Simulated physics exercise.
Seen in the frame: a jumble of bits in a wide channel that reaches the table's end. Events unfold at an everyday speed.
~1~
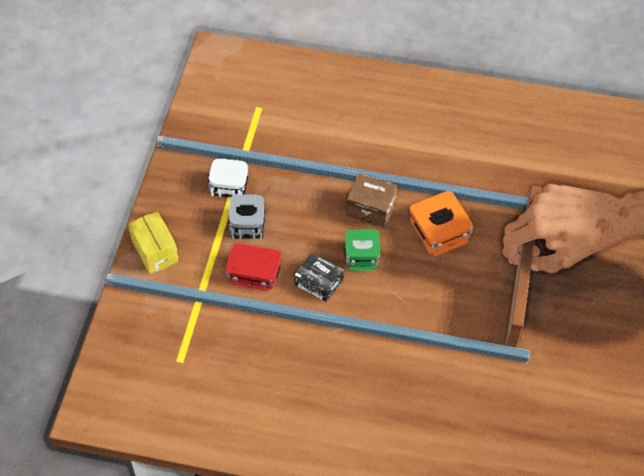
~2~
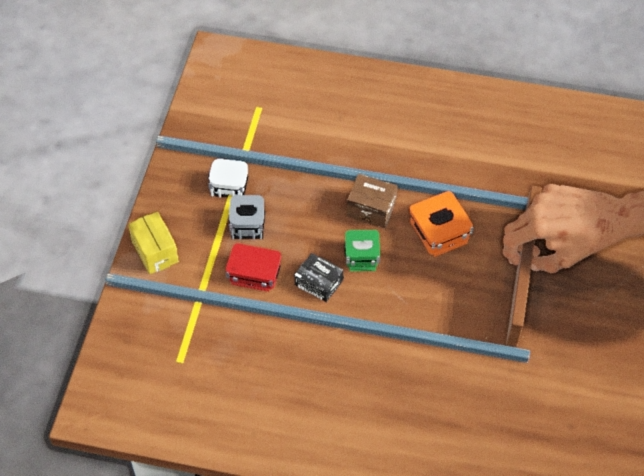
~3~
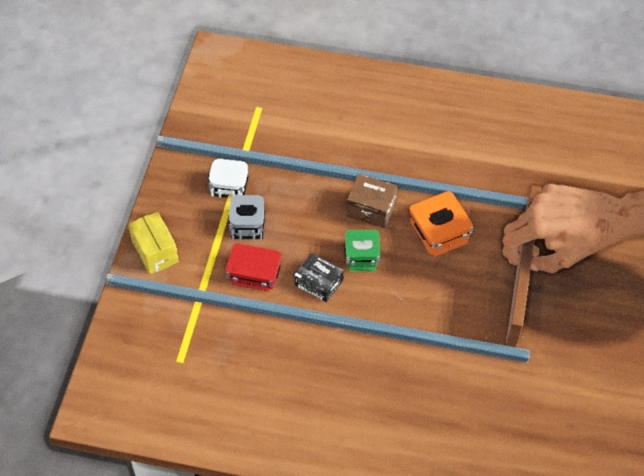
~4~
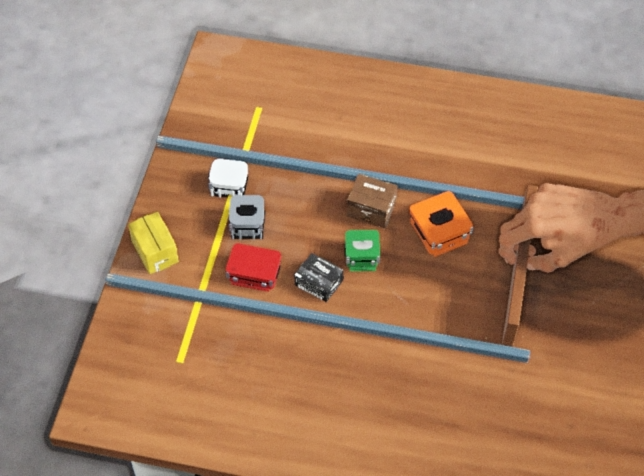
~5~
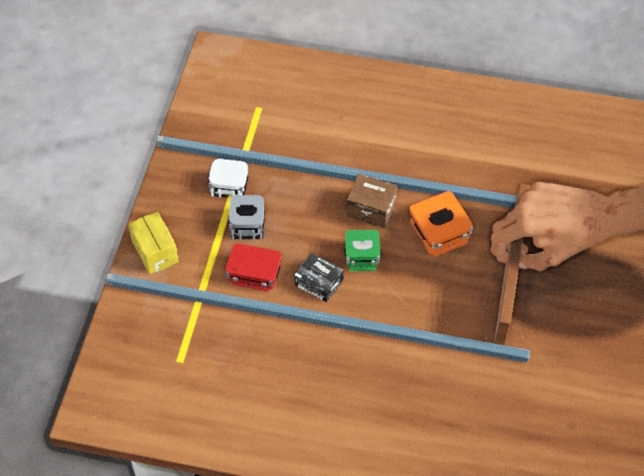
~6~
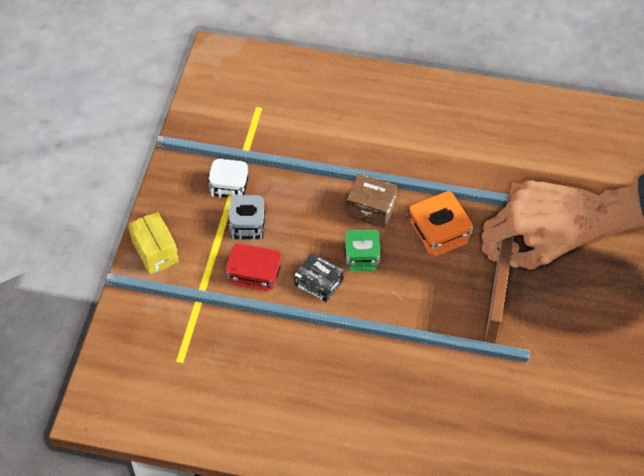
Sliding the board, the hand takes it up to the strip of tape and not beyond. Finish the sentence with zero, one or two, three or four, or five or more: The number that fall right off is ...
The number that fall right off is one or two.
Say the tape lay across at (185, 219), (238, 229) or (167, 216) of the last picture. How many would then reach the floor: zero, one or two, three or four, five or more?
So in that order I'd say either three or four; none; at least five.
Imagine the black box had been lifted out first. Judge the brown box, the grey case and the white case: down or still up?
The brown box keeps its place, the grey case keeps its place and the white case ends up down.
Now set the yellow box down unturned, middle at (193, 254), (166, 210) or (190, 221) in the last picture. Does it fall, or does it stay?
Slips off; Keeps its place; Keeps its place.
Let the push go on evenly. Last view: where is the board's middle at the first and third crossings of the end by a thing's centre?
It sits around (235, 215) and after that around (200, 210).
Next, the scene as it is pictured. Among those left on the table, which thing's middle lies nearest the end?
Result: Brown box.
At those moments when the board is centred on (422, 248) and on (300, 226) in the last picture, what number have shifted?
So far 2, and 6 at the second.
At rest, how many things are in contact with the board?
Count: 3.
Soon after, none off yet; yellow box at rest near (154, 243); white case at rest near (229, 180); grey case at rest near (247, 217).
In the end, the number that fall off is one or two; gone, white case and yellow box.
